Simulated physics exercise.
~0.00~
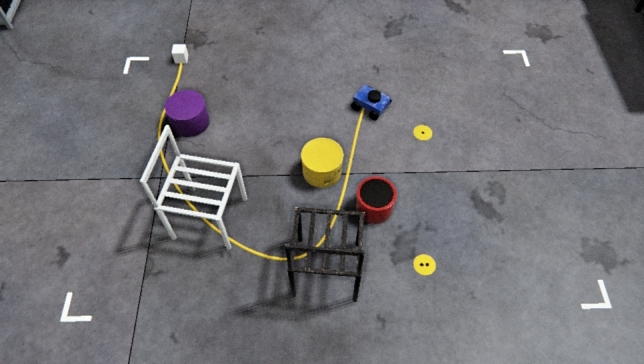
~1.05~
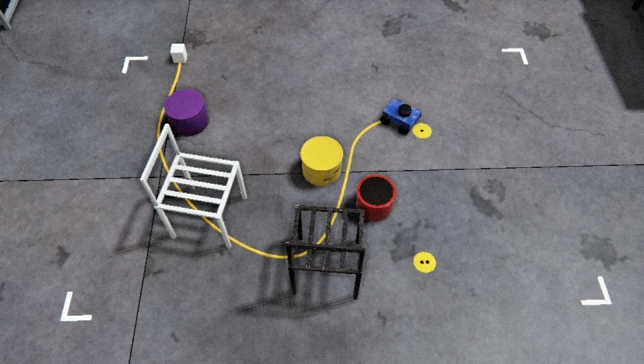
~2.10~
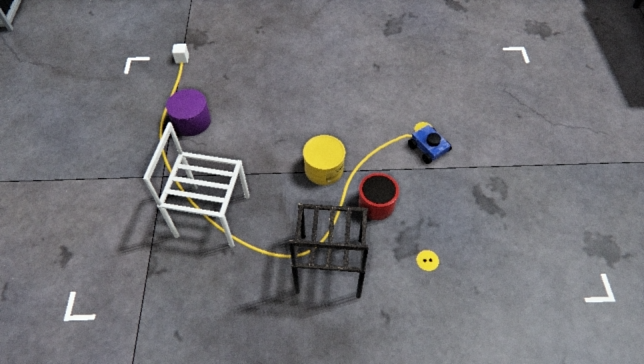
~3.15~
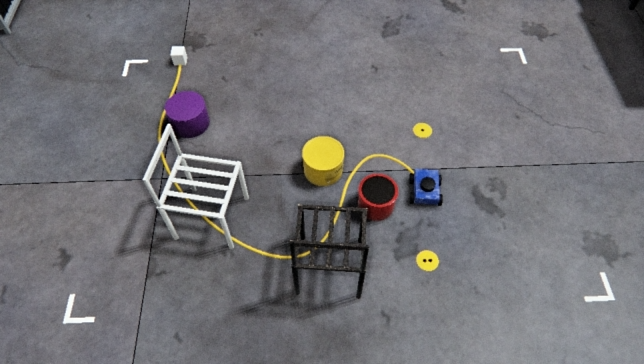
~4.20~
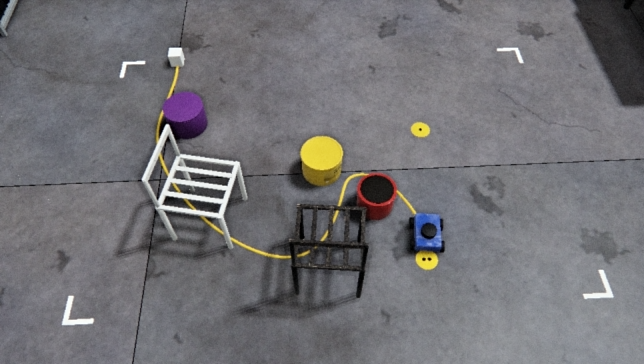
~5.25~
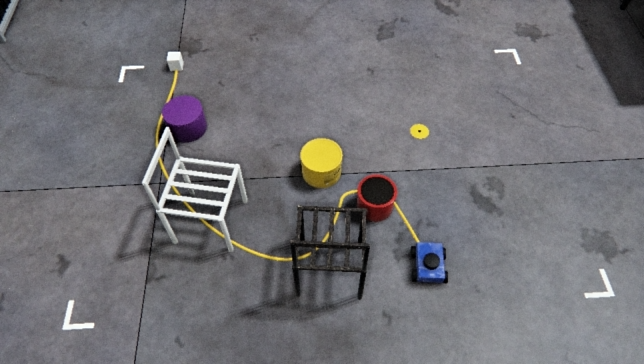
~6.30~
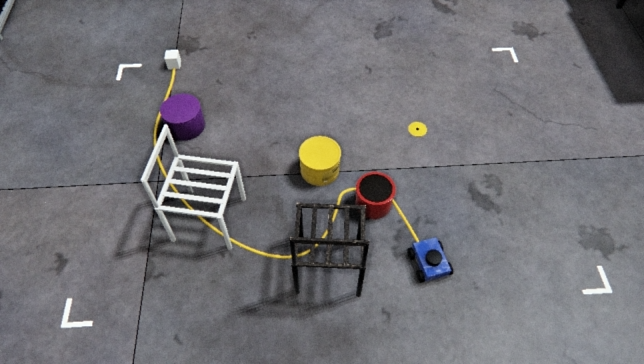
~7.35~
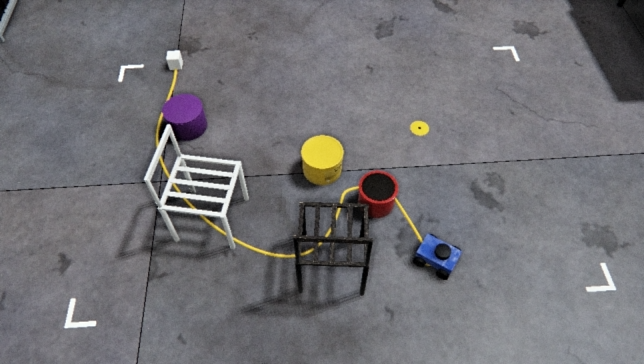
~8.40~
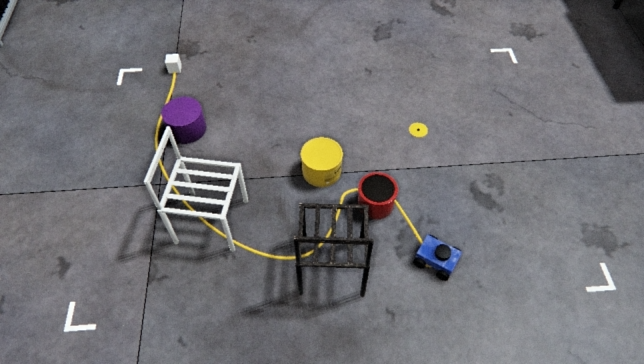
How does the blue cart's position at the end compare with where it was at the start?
At the start the cart is near the top of the floor, above and to the right of the yellow bucket. By the end it is farther right and much lower, below and to the right of the red pot, at the lower yellow mark.
A small blue cart trails a long yellow lead across a grey workshop floor, seen from above at a slant. The lead winds from a small white block at upper left past a purple tub, a white chair, a black chair, a yellow bucket and a red pot. The cart first rolls right and down to the upper yellow mark. It then drives down to the lower yellow mark, drawing the lead into a bend around the red pot. Finally it turns a little on the spot and stops, with the lead still joined to the white block and the other things still standing in place.
